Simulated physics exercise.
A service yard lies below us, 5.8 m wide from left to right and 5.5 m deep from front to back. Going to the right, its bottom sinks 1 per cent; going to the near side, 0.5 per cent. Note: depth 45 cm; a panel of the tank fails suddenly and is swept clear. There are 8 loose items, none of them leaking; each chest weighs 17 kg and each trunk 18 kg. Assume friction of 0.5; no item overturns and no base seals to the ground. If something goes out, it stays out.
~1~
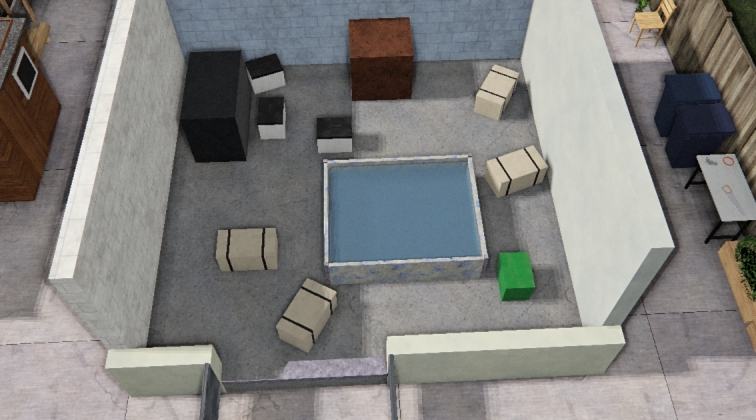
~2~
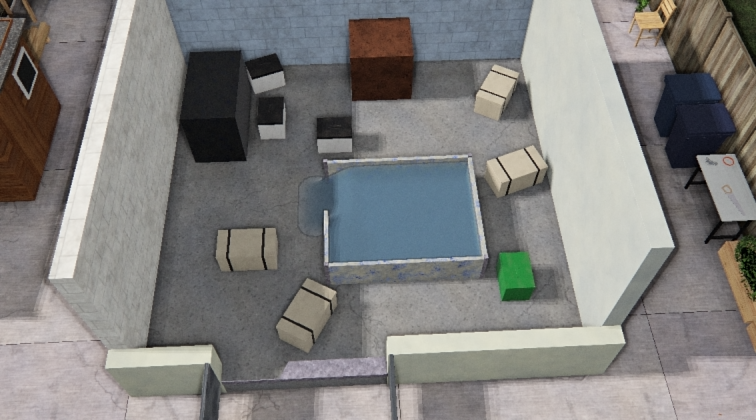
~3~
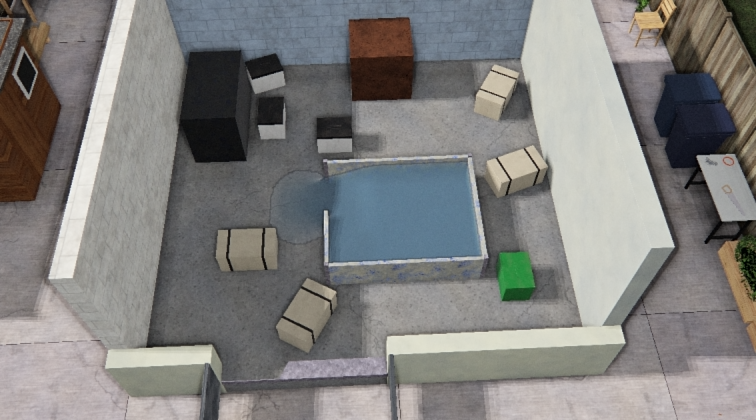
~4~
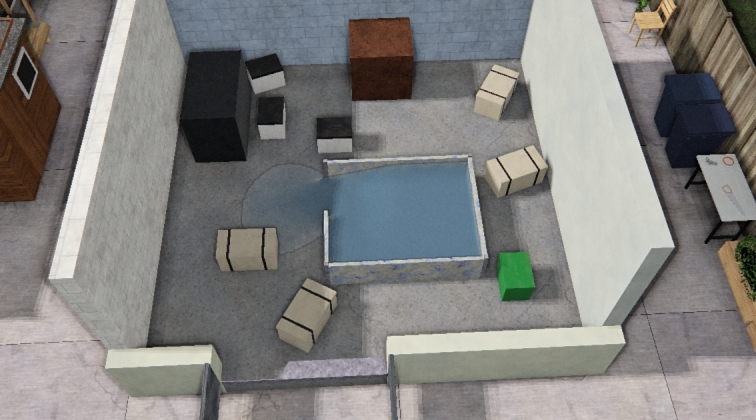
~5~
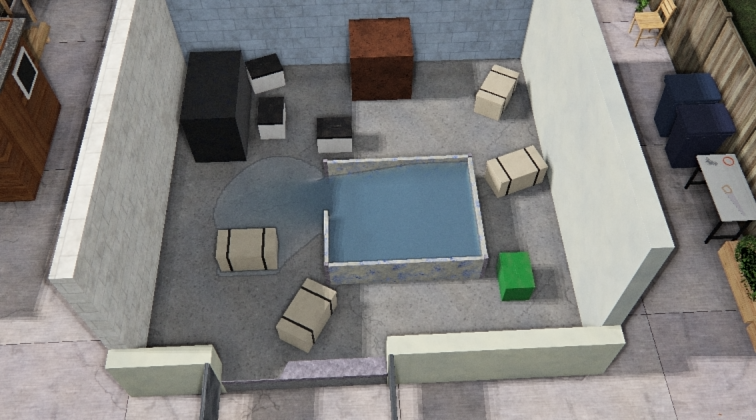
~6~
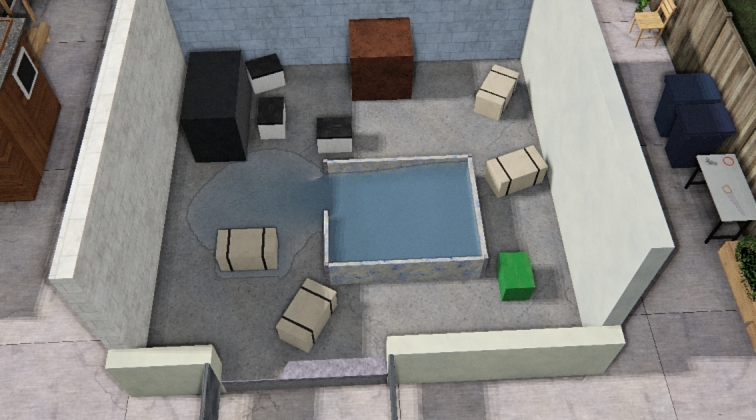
The footage shows a walled yard with a raised water tank among strapped crates and boxes; the tank's left side opens and water spreads leftward across the floor, reaching around a pale crate, while the loose items stay still.
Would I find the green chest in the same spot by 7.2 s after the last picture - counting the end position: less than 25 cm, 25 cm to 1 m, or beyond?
The way I see it, it stays in its spot.
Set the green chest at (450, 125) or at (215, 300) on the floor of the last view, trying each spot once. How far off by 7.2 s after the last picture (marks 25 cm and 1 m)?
Order of tries: It keeps its spot; it is flushed away.
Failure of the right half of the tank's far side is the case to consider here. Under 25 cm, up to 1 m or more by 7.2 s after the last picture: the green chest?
Note: Green chest displaced a long way.
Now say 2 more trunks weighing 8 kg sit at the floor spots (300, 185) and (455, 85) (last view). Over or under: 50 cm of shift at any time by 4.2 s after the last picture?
In turn: More, short of it.
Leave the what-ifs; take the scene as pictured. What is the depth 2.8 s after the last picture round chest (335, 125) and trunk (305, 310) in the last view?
Some 1 cm at the first, some 1 cm at the second.
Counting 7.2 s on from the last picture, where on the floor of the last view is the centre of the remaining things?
I'd put it around (398, 189).
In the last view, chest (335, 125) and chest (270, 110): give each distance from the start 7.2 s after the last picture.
Taken in order, the shifts are 5 cm and 30 cm.
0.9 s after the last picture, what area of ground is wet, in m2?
About 9.0 m2 is covered.
Then, 0.9 s after the last picture the green chest is near (517, 270), 0.0 m from its start, aground; 0 of 8 are out; 0 afloat.
Then, 2.8 s after the last picture the green chest is near (517, 270), 0.0 m from its start, aground; 0 of 8 are out; 0 afloat.
Then, 4.8 s after the last picture the green chest is near (517, 270), 0.0 m from its start, aground; 0 of 8 are out; 2 afloat.
Then, 7.2 s after the last picture the green chest is near (517, 270), 0.0 m from its start, aground; 0 of 8 are out; 1 afloat.
